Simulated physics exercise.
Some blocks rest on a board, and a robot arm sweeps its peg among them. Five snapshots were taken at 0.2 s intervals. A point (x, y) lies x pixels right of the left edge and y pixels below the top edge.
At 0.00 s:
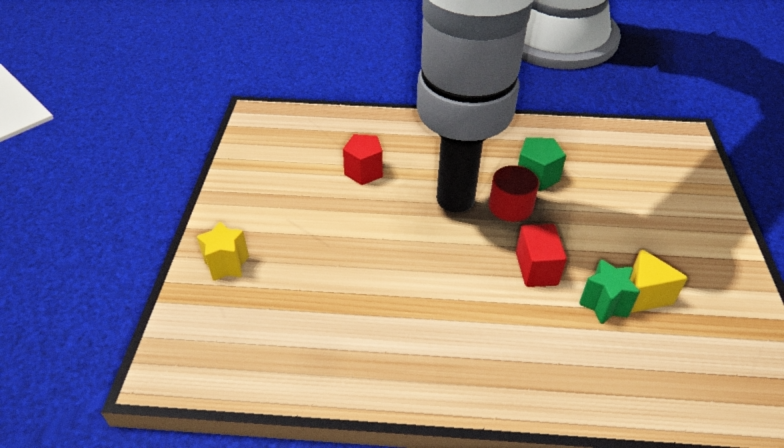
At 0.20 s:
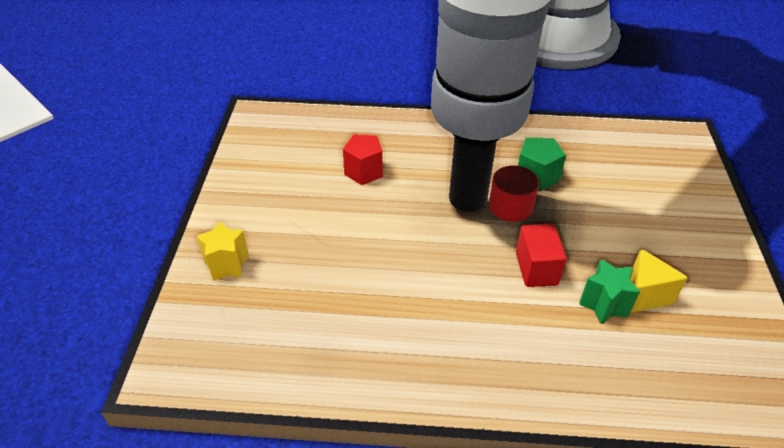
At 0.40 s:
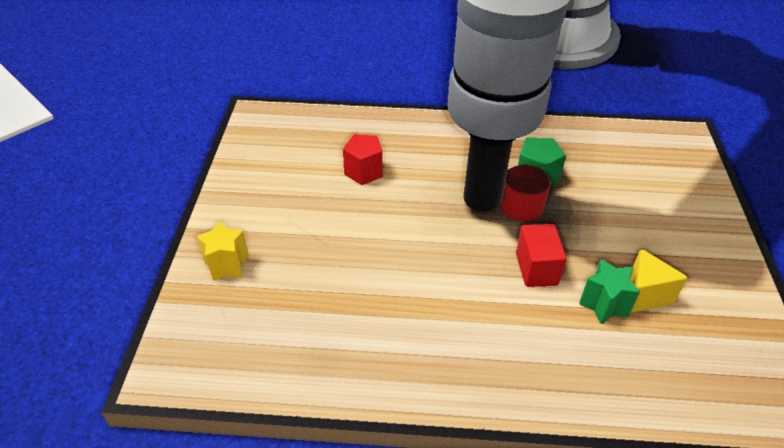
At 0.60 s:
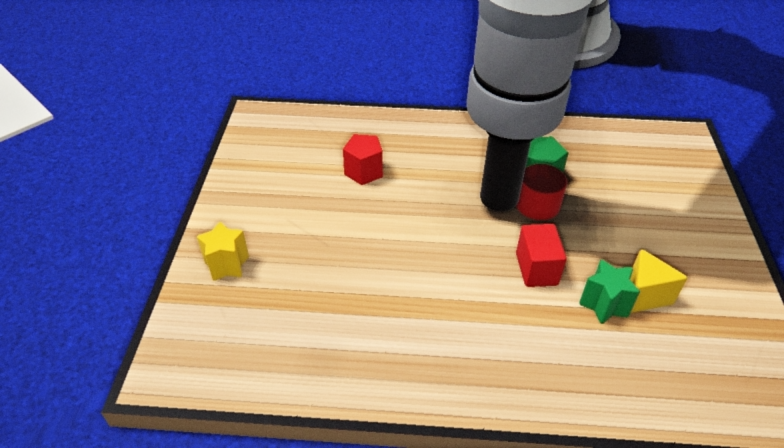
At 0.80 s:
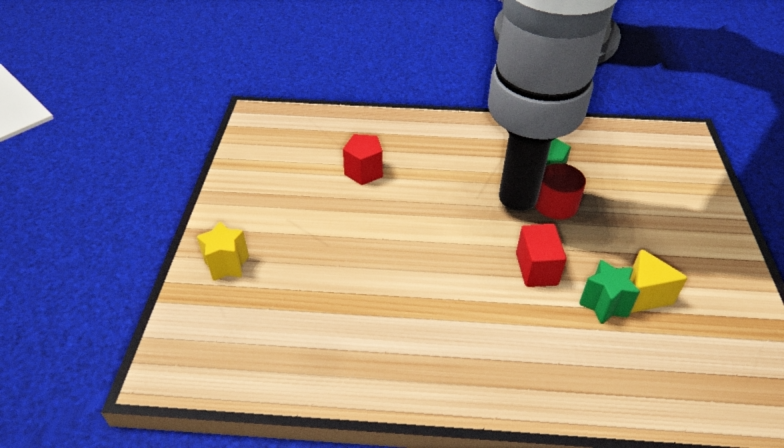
On a wooden board, a robot arm's black peg pushes a red cylinder right.
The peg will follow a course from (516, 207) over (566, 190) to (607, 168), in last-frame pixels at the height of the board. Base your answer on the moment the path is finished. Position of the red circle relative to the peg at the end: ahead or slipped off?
At that point it is off to one side or behind.
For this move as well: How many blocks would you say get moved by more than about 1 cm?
It's going to be two.
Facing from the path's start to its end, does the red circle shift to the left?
In short: No.
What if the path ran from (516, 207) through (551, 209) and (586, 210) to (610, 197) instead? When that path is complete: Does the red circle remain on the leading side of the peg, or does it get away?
In front, I predict.
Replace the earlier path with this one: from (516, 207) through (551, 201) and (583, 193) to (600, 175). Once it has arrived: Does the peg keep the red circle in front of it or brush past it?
At that point it is off to one side or behind.
The first path, step by step. One third of the way, peg at (553, 188); green five-sided block at (551, 143), turned 15° anticlockwise; red circle at (601, 173).
Two thirds of the way, peg at (583, 175); green five-sided block at (552, 138), turned 35° anticlockwise; red circle at (628, 172).
At the end, peg at (610, 160); red oblong unmoved; green five-sided block at (552, 138), turned 35° anticlockwise; red circle at (632, 173).
